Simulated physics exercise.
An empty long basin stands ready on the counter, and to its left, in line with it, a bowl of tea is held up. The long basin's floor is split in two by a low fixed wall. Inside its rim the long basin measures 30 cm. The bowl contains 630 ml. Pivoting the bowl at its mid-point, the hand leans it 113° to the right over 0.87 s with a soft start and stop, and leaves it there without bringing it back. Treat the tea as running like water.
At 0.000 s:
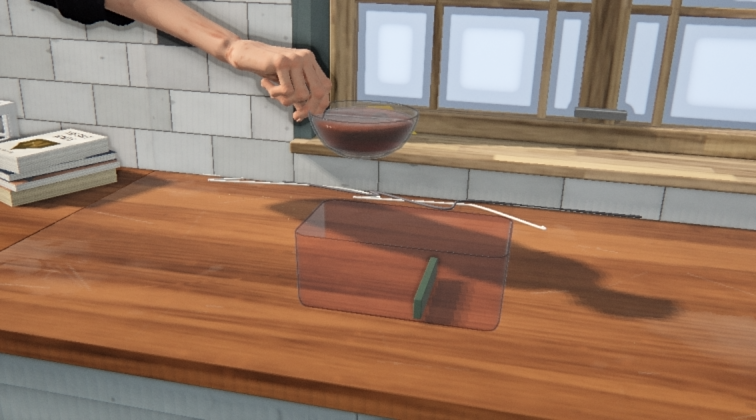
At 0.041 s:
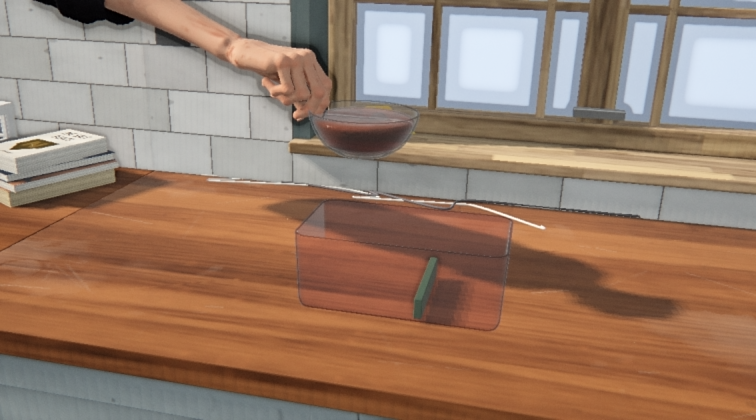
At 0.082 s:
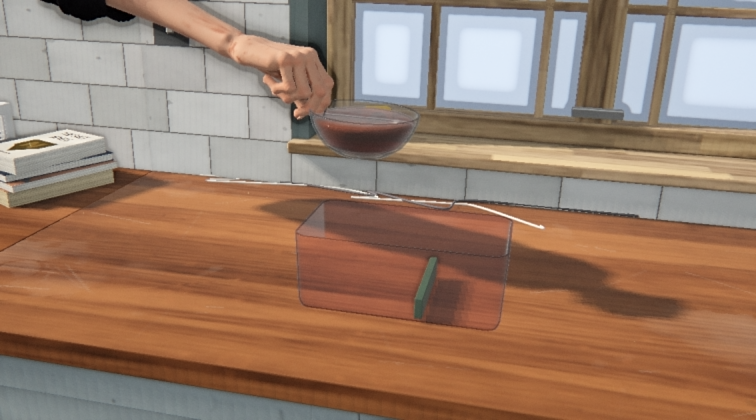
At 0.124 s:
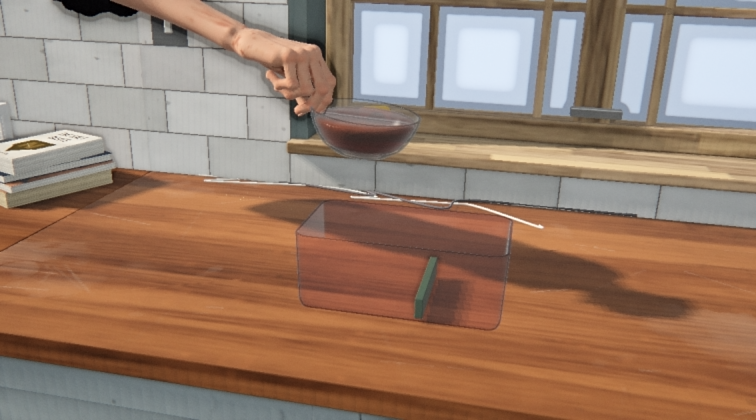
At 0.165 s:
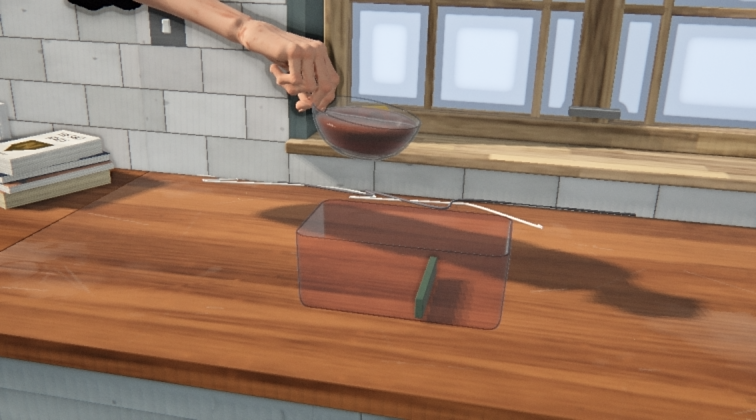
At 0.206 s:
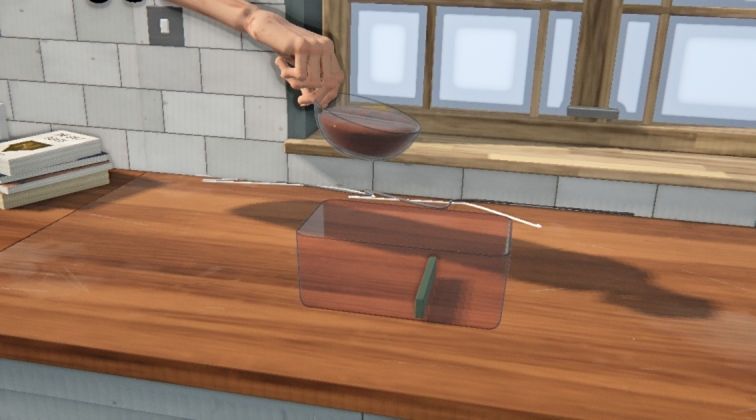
On a wooden counter, a hand slowly leans a bowl of tea rightward above a basin.
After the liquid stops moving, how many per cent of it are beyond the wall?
About 66 per cent.
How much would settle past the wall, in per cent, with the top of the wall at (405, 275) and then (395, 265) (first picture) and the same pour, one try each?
75 then 90 %.
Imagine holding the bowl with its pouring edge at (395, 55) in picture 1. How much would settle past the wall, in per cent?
Result then: Approx. 60 %.
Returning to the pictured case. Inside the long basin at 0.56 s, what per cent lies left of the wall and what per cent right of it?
About 1 % left, 38 % right.
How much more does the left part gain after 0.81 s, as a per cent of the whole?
That works out to roughly 7 per cent of the whole.
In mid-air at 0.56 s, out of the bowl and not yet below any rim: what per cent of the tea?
Near 44 per cent at that moment.
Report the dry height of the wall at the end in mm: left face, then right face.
Looks like roughly 24 mm on the left and roughly 8 mm on the right.
After 0.56 s the tilt is 80° and 17 per cent is still to pour, 1 is left of the wall and 38 right of it.
After 0.81 s the tilt is 112° and 0 per cent is still to pour, 26 is left of the wall and 72 right of it.
After 1.08 s the tilt is 113° and 0 per cent is still to pour, 32 is left of the wall and 66 right of it.
After 1.37 s the tilt is 113° and 0 per cent is still to pour, 32 is left of the wall and 66 right of it.
In the end 32 per cent lies left of the wall, 66 right of it and 2 outside.
